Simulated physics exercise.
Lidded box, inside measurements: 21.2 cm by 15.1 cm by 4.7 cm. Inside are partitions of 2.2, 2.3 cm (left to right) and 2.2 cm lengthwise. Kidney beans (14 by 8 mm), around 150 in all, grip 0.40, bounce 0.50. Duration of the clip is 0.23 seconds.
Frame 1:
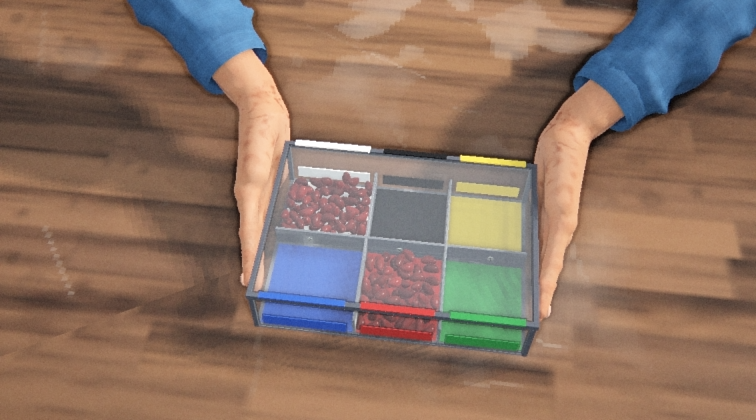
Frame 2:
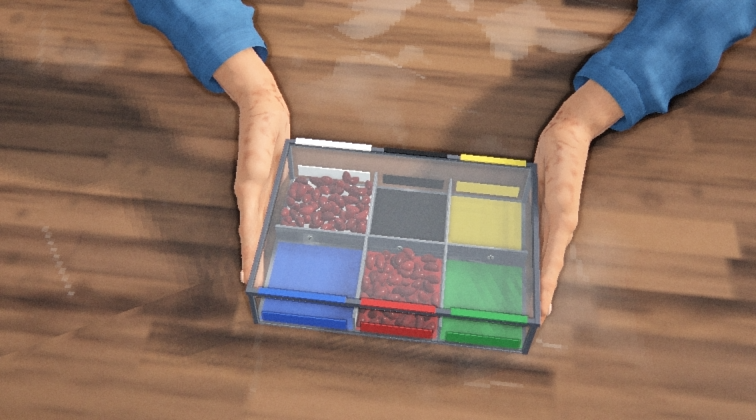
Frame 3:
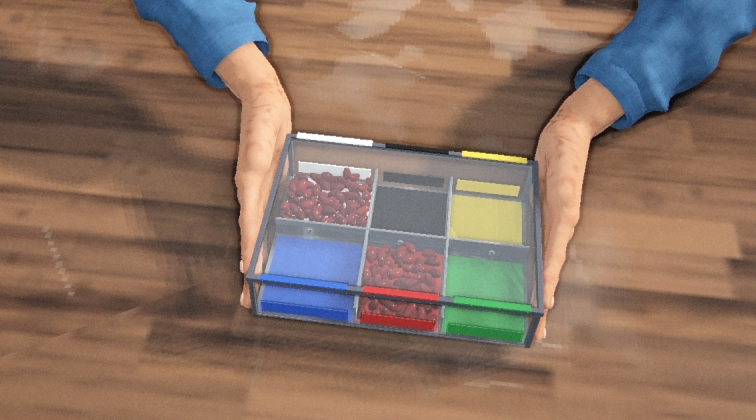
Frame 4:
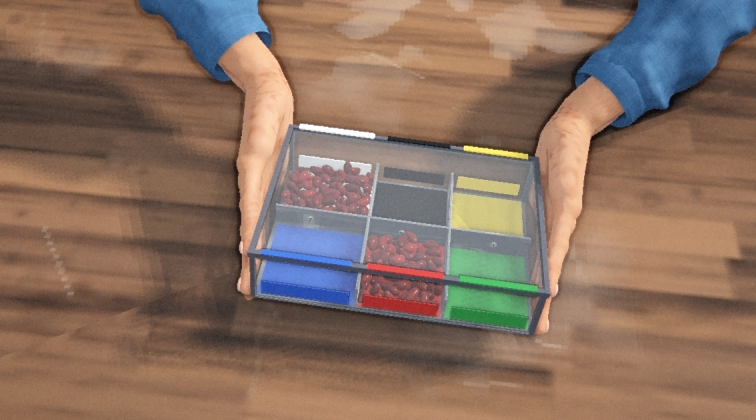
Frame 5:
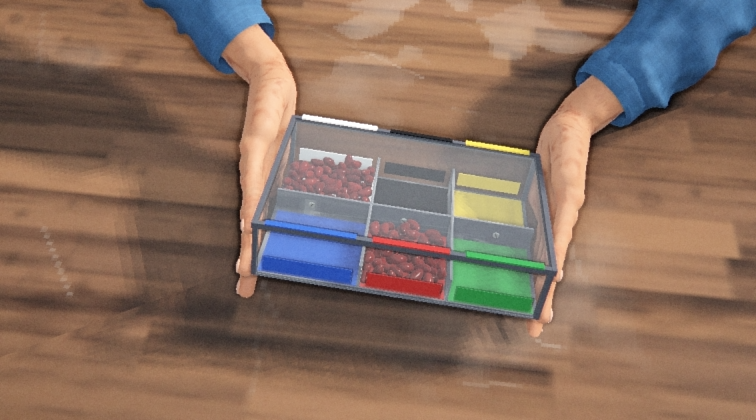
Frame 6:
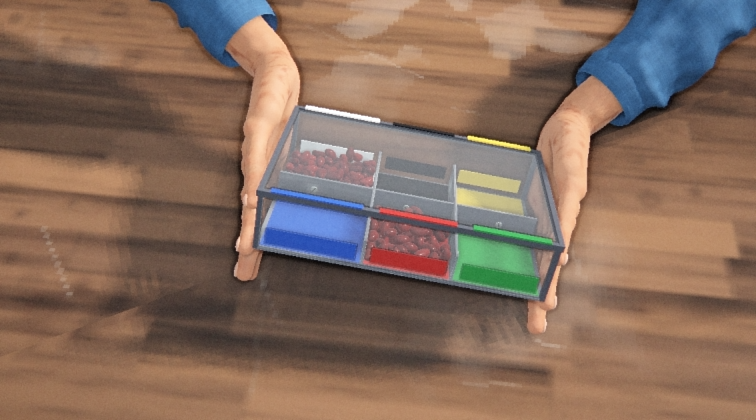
A clear lidded box with colored compartments, red beans in the white and red ones, was held between two hands, which steadily tilted it, raising its front edge while the beans stayed in their sections.
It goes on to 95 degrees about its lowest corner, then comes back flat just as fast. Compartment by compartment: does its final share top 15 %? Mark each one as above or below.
Marked: Red below; blue below; green below; yellow above; white above; black above.
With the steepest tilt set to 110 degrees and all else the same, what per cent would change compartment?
55 percent.
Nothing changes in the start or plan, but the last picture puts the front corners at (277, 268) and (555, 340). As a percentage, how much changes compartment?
About 85 per cent.
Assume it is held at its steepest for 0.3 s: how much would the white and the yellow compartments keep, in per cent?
White 50, yellow 25.
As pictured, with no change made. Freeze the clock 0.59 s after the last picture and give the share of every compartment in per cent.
Red 20, blue 0, green 0, yellow 5, white 55, black 20.
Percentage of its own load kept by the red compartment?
Share retained: Some 10 per cent.
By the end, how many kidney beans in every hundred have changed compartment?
Some 45 per cent.
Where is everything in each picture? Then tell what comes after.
Box tilt 0 degrees, front corners at (252, 294) and (533, 324); red 40 %, white 60 %, in the first frame.
Box tilt 1 degrees, front corners at (252, 290) and (534, 321), in the second frame.
Box tilt 5 degrees, front corners at (252, 276) and (538, 310), lowest corner right back, in the third frame.
Box tilt 11 degrees, front corners at (254, 252) and (544, 291), lowest corner right back, in the fourth frame.
Box tilt 18 degrees, front corners at (257, 223) and (551, 270), lowest corner right back, in the fifth frame.
Box tilt 24 degrees, front corners at (263, 191) and (558, 246), lowest corner right back; red 40 %, white 60 %, in the sixth frame.
Then, 0.59 s after the last picture, tilt 94 degrees; red 20 %, yellow 5 %, white 55 %, black 20 %.
Then, 0.99 s after the last picture, tilt 39 degrees; red 5 %, yellow 20 %, white 50 %, black 20 %.
Then, 1.47 s after the last picture, tilt 0 degrees; red 5 %, yellow 25 %, white 50 %, black 20 %.
In the end, red 5 %, blue 0 %, green 0 %, yellow 25 %, white 50 %, black 20 %.
